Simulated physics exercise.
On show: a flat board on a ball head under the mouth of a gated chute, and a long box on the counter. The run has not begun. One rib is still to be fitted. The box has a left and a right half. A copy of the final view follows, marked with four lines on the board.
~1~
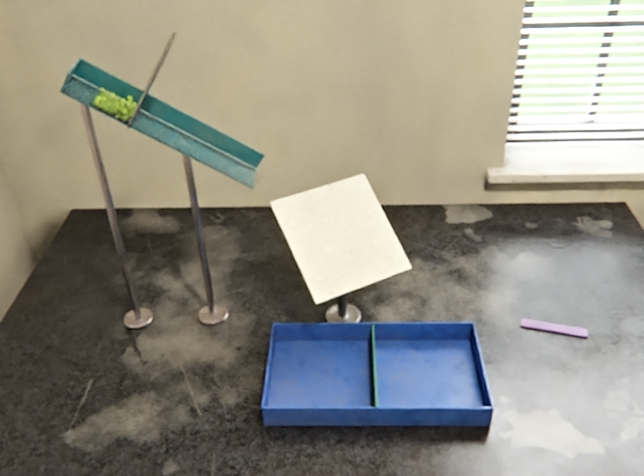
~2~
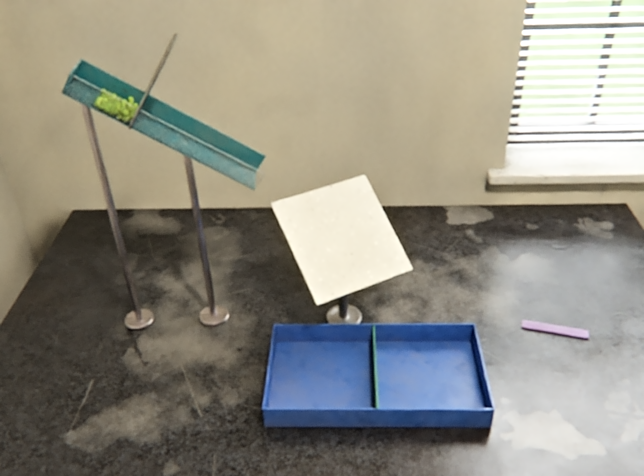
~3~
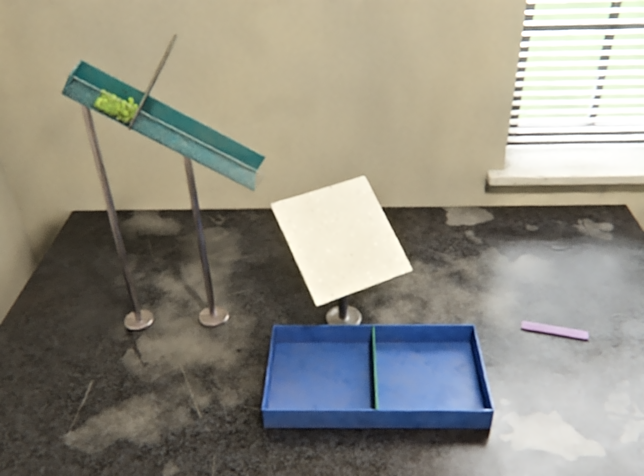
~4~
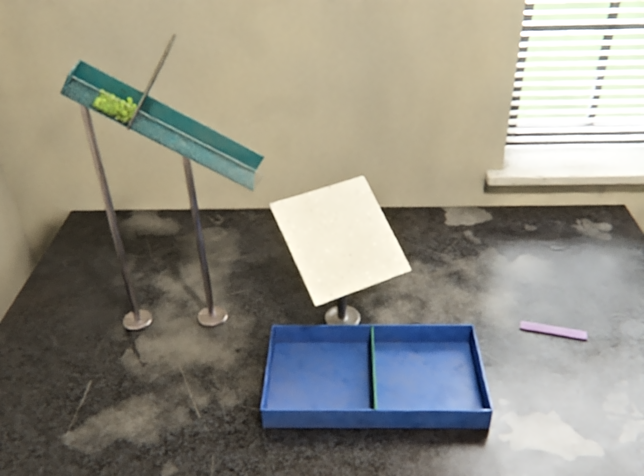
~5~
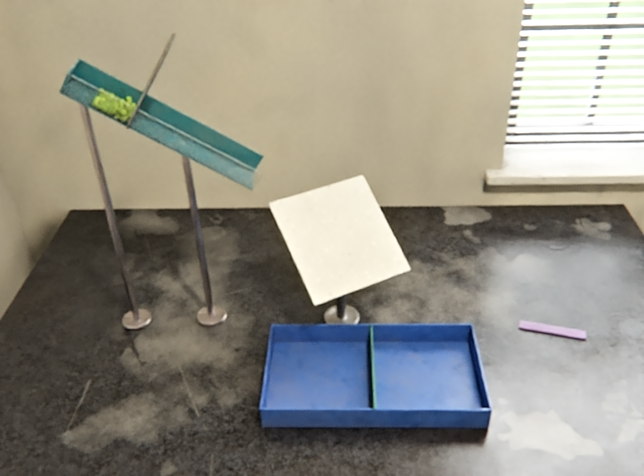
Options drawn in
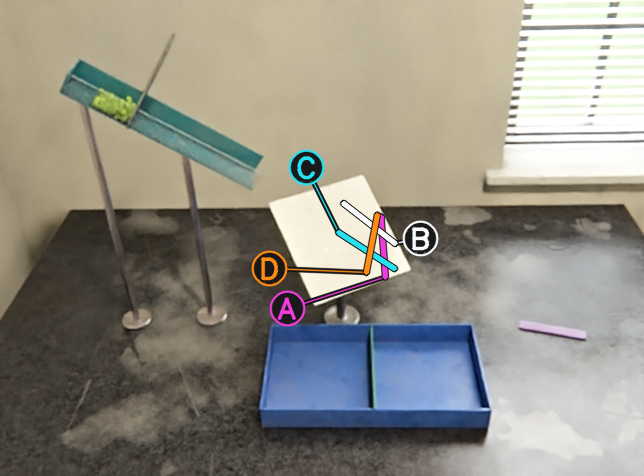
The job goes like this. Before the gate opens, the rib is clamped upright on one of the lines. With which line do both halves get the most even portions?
D beats the others.
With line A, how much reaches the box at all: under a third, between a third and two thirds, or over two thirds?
It is over two thirds.
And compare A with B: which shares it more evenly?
It is A.
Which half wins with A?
The right half.
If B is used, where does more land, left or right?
The right half.
On the marked copy, line A from (381, 216) to (385, 277); line B from (343, 203) to (395, 243); line C from (338, 232) to (394, 268); line D from (377, 215) to (366, 272).
Choosing A, of what is caught, roughly a quarter in the left half, the larger part in the right.
Choosing B, of what is caught, just a few in the left half, almost all in the right.
Choosing C, of what is caught, about a tenth in the left half, almost all in the right.
Choosing D, of what is caught, roughly two thirds in the left half, roughly a third in the right.
